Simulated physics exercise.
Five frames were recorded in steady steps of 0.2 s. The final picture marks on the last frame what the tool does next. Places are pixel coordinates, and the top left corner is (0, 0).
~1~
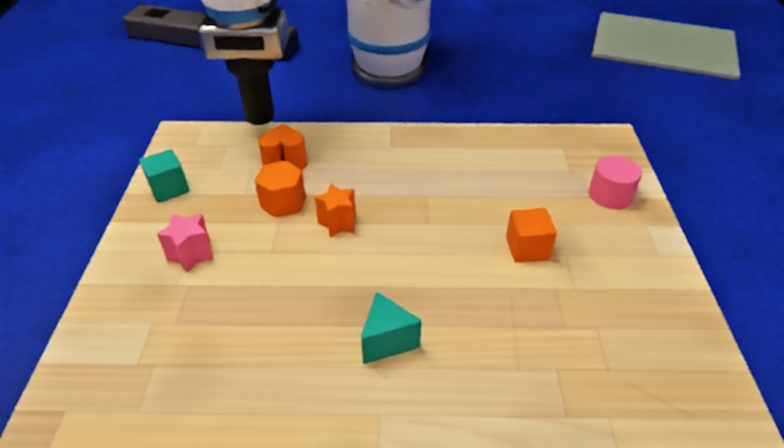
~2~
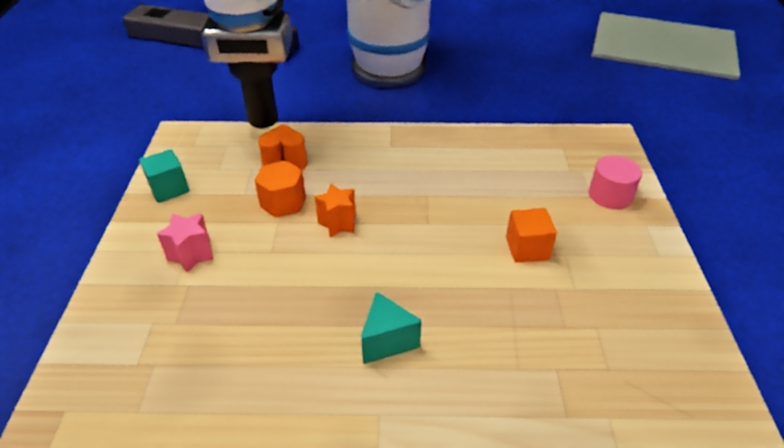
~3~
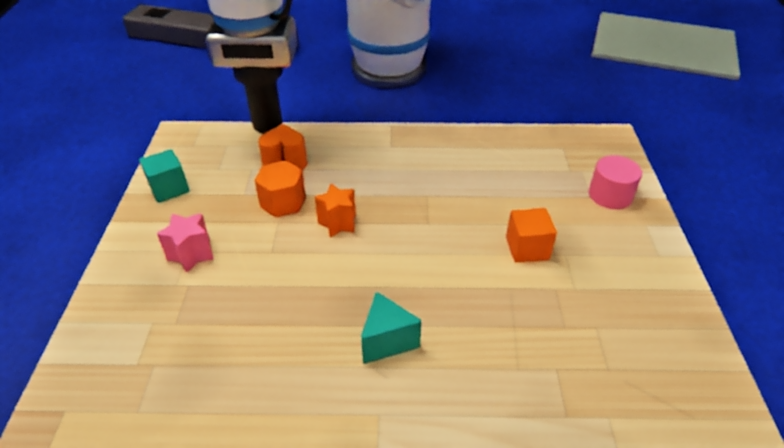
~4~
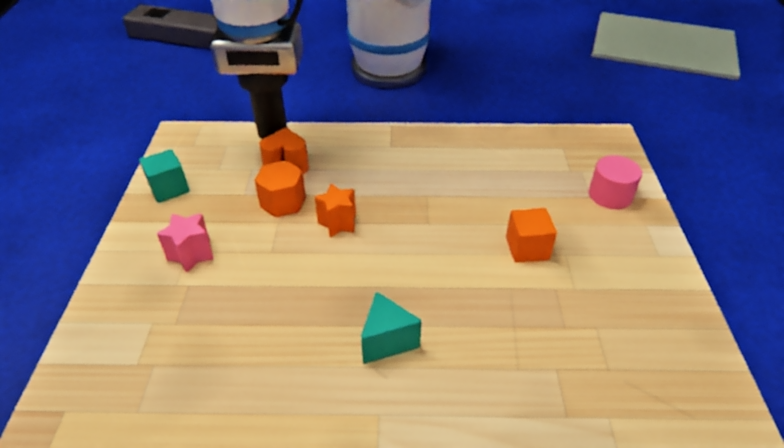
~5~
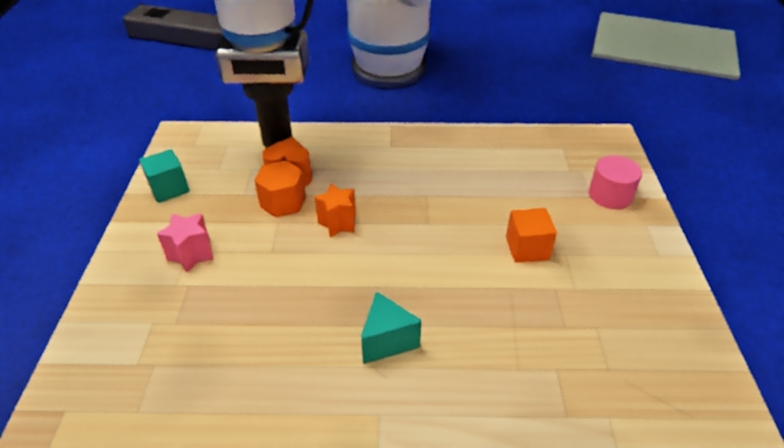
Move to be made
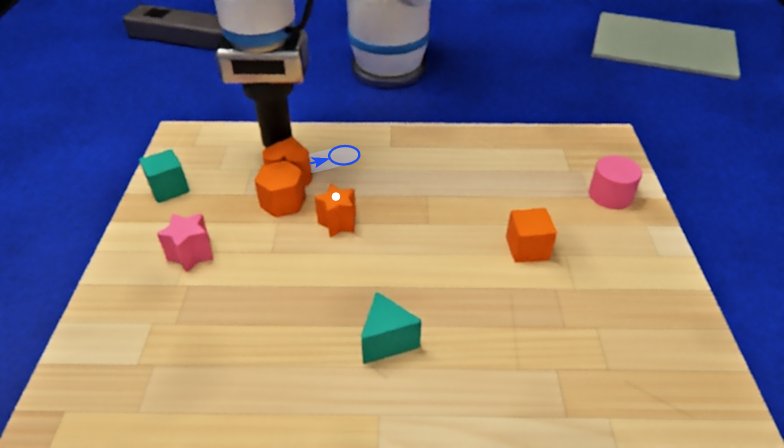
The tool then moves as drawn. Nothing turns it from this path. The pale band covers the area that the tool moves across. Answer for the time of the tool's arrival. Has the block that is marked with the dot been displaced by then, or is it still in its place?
At the end of the path, it will still be in place.
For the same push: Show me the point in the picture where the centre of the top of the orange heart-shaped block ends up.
My estimate: (302, 158).
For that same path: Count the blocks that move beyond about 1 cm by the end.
I expect one block to move.
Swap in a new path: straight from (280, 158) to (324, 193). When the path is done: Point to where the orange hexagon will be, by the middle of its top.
It should be at about (273, 198).
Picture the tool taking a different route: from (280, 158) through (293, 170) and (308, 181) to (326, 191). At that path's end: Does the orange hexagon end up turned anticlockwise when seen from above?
Answer: No.
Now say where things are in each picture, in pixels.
The first picture shows tool's lower end (260, 118); orange hexagon (279, 175); orange heart-shaped block (281, 136); orange star block (336, 197).
The second picture shows tool (264, 122); blocks still.
The third picture shows tool (268, 127); blocks still.
The fourth picture shows tool (273, 134); orange heart-shaped block (283, 140).
The fifth picture shows tool (278, 143); orange hexagon (279, 175); orange heart-shaped block (287, 150); orange star block (336, 197).
Drawn move, from (280, 158) over (300, 164) and (323, 160) to (344, 155); the dot is on the orange star block.
What follows on the original path. Halfway along, tool (311, 148); orange hexagon (278, 178); orange heart-shaped block (302, 158), turned 30° clockwise.
At the end, tool (343, 140); orange hexagon (278, 178); orange heart-shaped block (302, 158), turned 30° clockwise; orange star block still.
